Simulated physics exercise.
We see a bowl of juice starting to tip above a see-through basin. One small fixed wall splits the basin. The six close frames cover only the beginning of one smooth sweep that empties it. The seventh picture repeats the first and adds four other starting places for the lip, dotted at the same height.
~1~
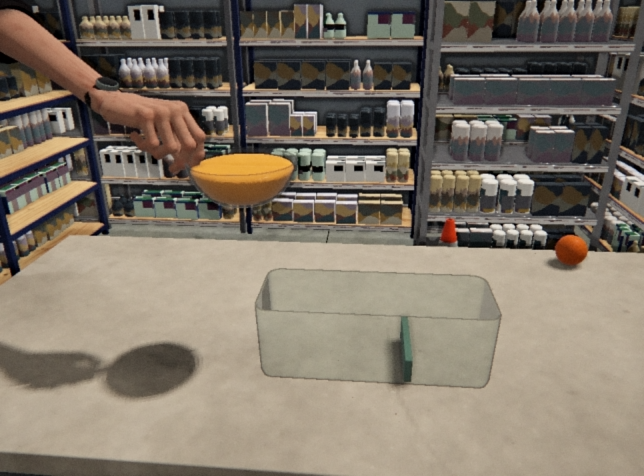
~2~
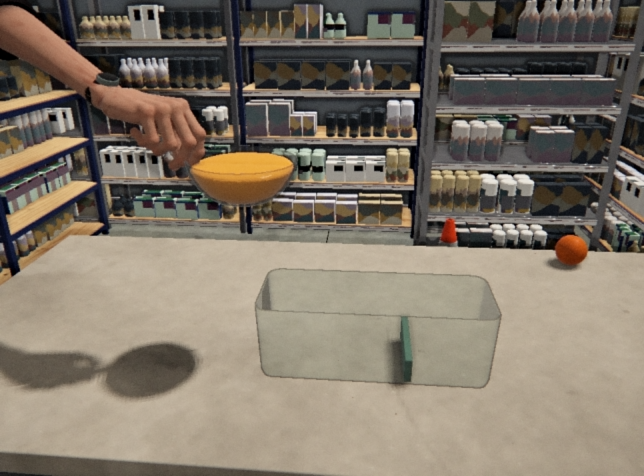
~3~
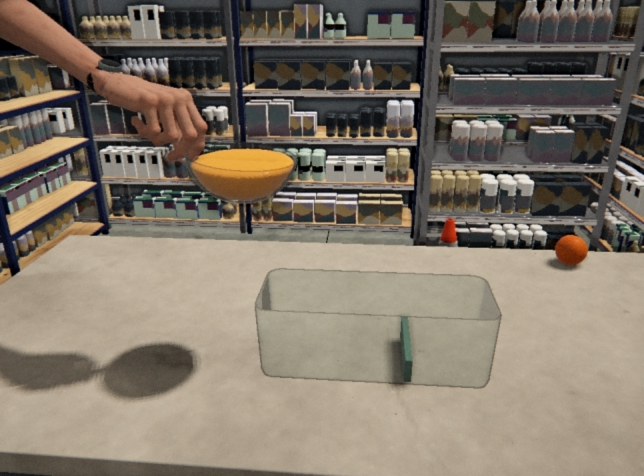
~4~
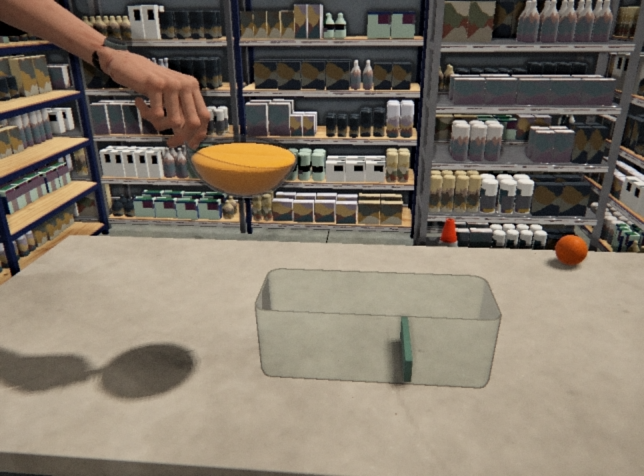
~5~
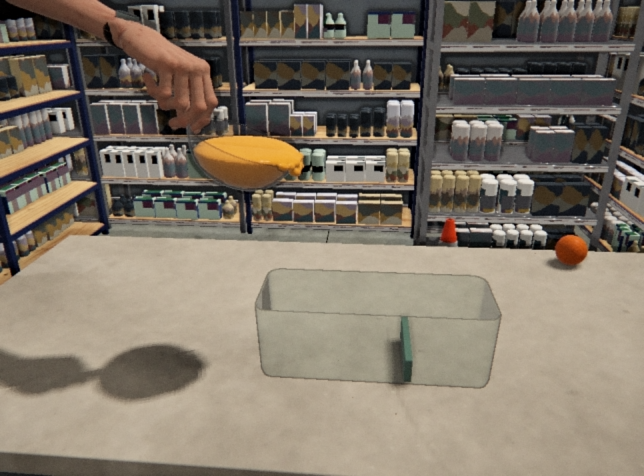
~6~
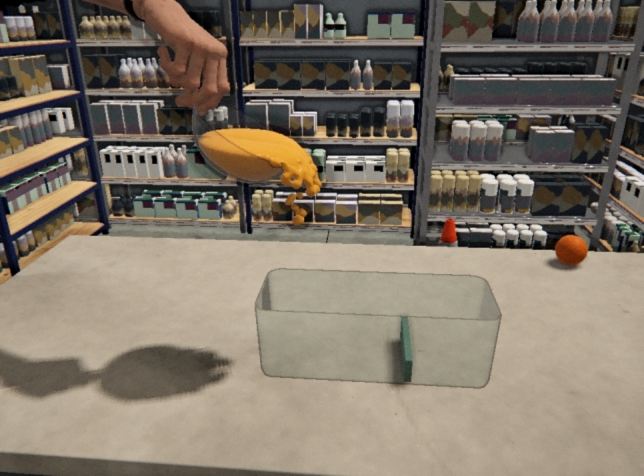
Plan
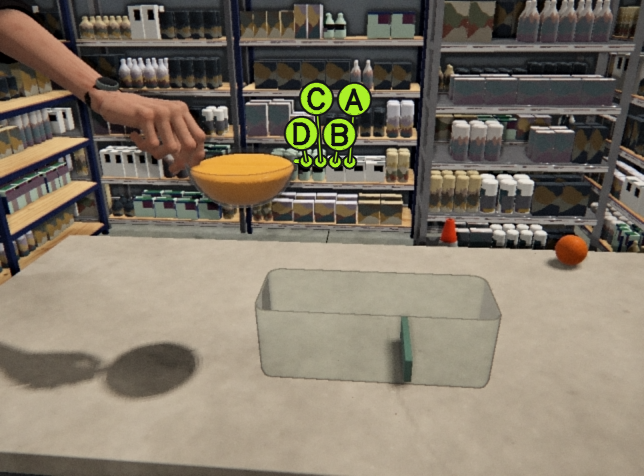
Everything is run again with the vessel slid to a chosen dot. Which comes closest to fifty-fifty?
Place C does it best.
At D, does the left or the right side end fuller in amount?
More ends on the left.
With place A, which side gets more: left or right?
The right one.
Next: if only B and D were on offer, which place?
B.
On the marked copy, A at (349, 162); B at (335, 161); C at (320, 161); D at (306, 161).
For place A, about 16 % ends left of the wall and 83 % right of it.
For place B, about 29 % ends left of the wall and 69 % right of it.
For place C, about 49 % ends left of the wall and 49 % right of it.
For place D, about 78 % ends left of the wall and 20 % right of it.
